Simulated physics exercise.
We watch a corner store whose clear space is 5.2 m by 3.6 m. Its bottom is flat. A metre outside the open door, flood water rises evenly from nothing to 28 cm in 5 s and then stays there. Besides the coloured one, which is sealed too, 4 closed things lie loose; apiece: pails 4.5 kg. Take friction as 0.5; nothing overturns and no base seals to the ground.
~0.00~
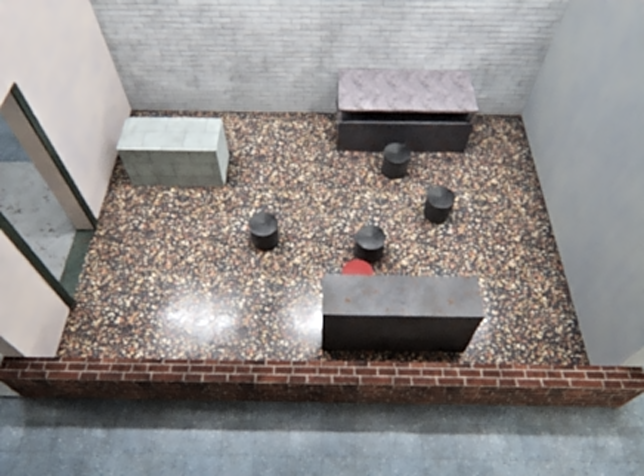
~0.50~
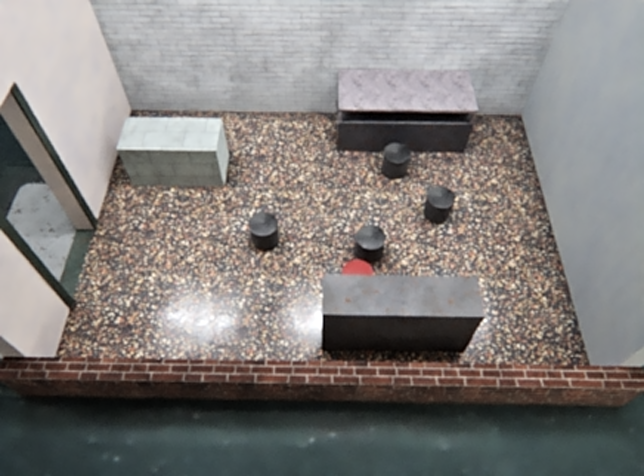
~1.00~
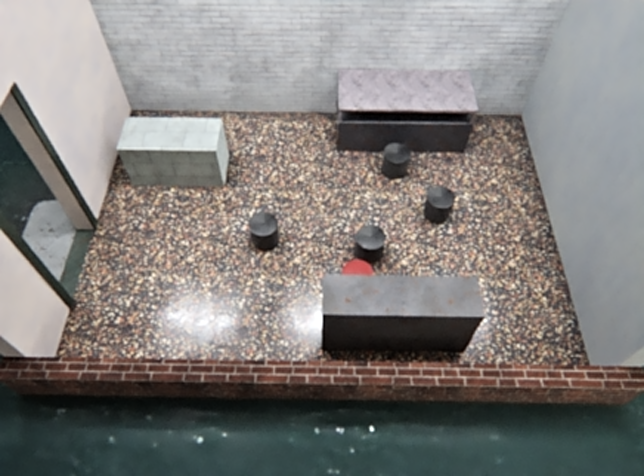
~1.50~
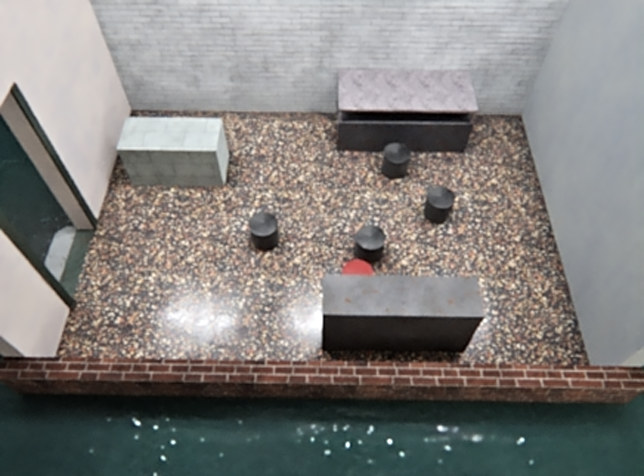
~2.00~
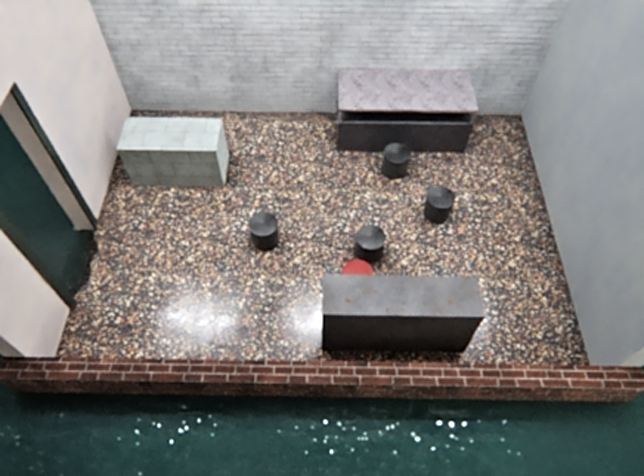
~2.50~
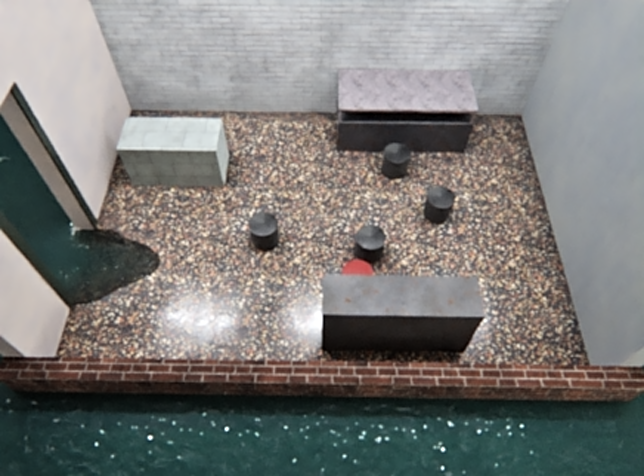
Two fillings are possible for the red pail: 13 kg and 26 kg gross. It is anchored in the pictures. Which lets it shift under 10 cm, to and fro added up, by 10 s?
For it, the smaller load will do.
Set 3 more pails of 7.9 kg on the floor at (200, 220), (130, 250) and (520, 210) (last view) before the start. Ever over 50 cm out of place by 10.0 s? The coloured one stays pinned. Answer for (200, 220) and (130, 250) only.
In turn: More, over.
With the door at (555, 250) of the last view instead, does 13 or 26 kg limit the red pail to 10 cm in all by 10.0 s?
In that case only the larger load is enough.
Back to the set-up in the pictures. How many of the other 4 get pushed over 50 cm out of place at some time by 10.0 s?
I count 4.
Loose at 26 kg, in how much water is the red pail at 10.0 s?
About 7 cm.
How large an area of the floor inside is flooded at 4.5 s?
Roughly 6.5 m2.
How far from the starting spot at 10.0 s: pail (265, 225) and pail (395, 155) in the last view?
In that order: 300 cm, 140 cm.
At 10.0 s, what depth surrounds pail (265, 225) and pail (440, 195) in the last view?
Roughly 14 and 13 cm.
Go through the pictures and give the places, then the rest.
In the first frame, the red pail at (358, 273) rests on the ground; water covers 0.0 m2; 0 of 5 have shifted.
In the second frame, the red pail at (358, 273) rests on the ground; water covers 0.0 m2; 0 of 5 have shifted.
In the third frame, the red pail at (358, 273), on the bottom; water covers 0.0 m2; 0 of 5 have shifted.
In the fourth frame, the red pail at (358, 273), on the bottom; water covers 0.0 m2; 0 of 5 have shifted.
In the fifth frame, the red pail at (358, 273), on the bottom; water covers 0.0 m2; 0 of 5 have shifted.
In the sixth frame, the red pail at (358, 273), on the bottom; water covers 0.5 m2; 0 of 5 have shifted.
After 3.5 s the red pail would be 0 cm from its start with 13 kg and 0 cm from its start with 26 kg; 0 cm of water round it then.
After 4.5 s the red pail would be 0 cm from its start with 13 kg and 0 cm from its start with 26 kg; 2 cm of water round it then.
After 7.0 s the red pail would be 0 cm from its start with 13 kg and 0 cm from its start with 26 kg; 7 cm of water round it then.
After 10.0 s the red pail would be 0 cm from its start with 13 kg and 0 cm from its start with 26 kg; 7 cm of water round it then.
